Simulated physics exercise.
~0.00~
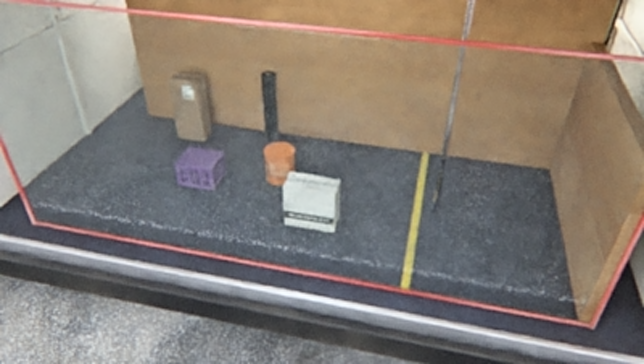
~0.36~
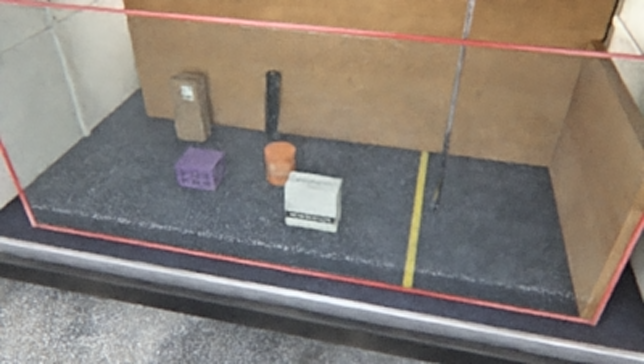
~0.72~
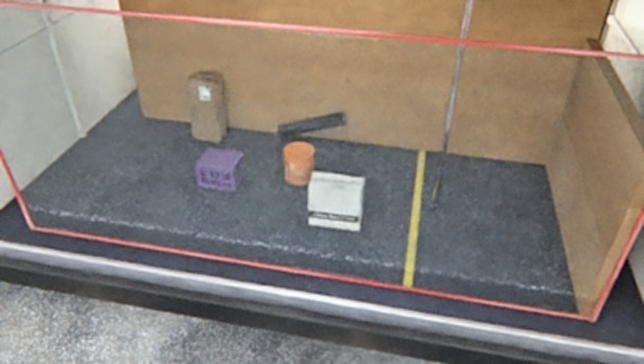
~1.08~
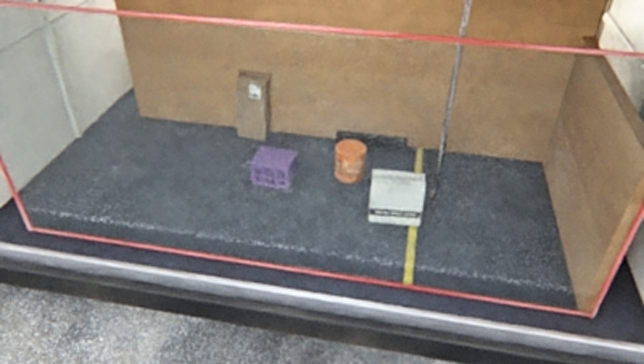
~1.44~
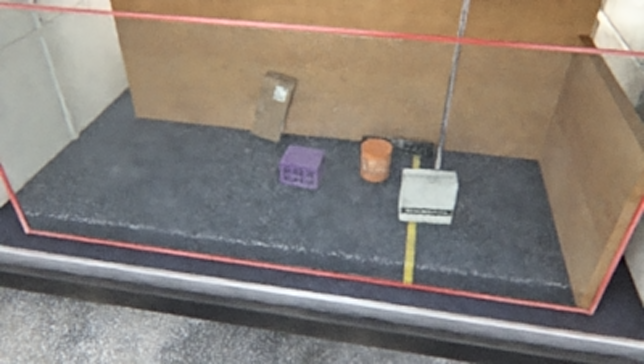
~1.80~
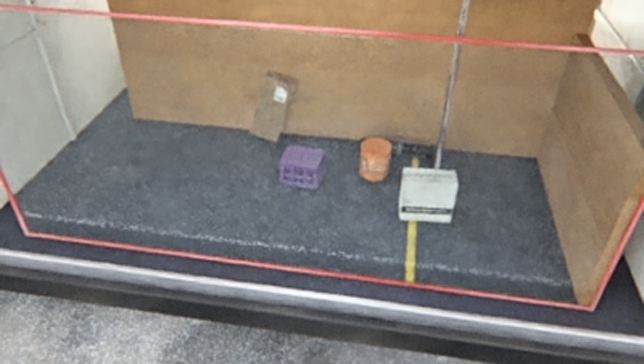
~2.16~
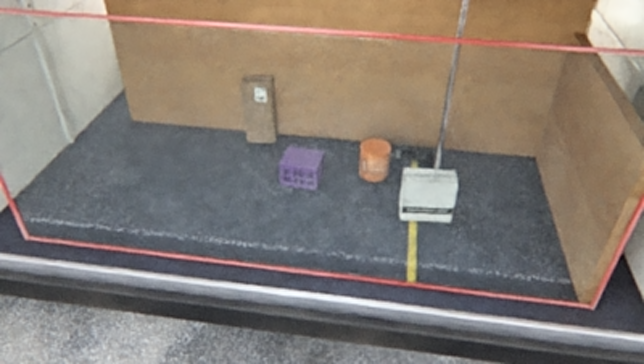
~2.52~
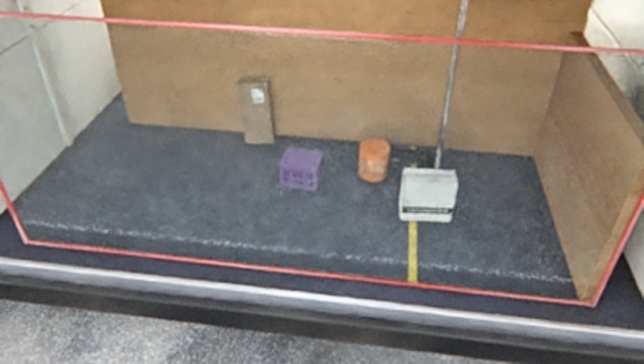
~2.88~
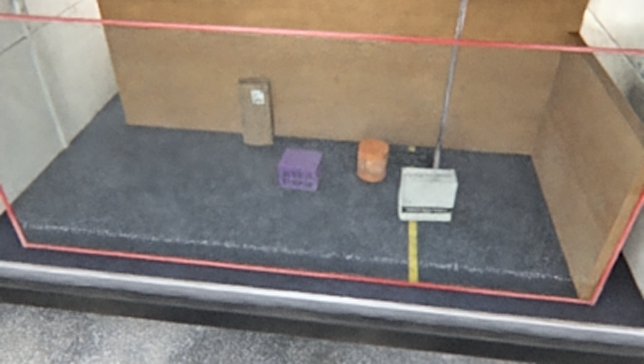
A white carton, seen from above at the front of a dark, speckled bay with brown boards behind and at the right, stands left of a yellow line. An orange bucket and a purple crate sit to its left, with an upright black roll and a tall brown box behind. After a brief stillness, everything slides right and the roll topples onto its side. The brown box leans as the sliding ends, then rocks back upright. Finally the carton rests across the line, while the bucket, crate, brown box and fallen roll stay short of it.
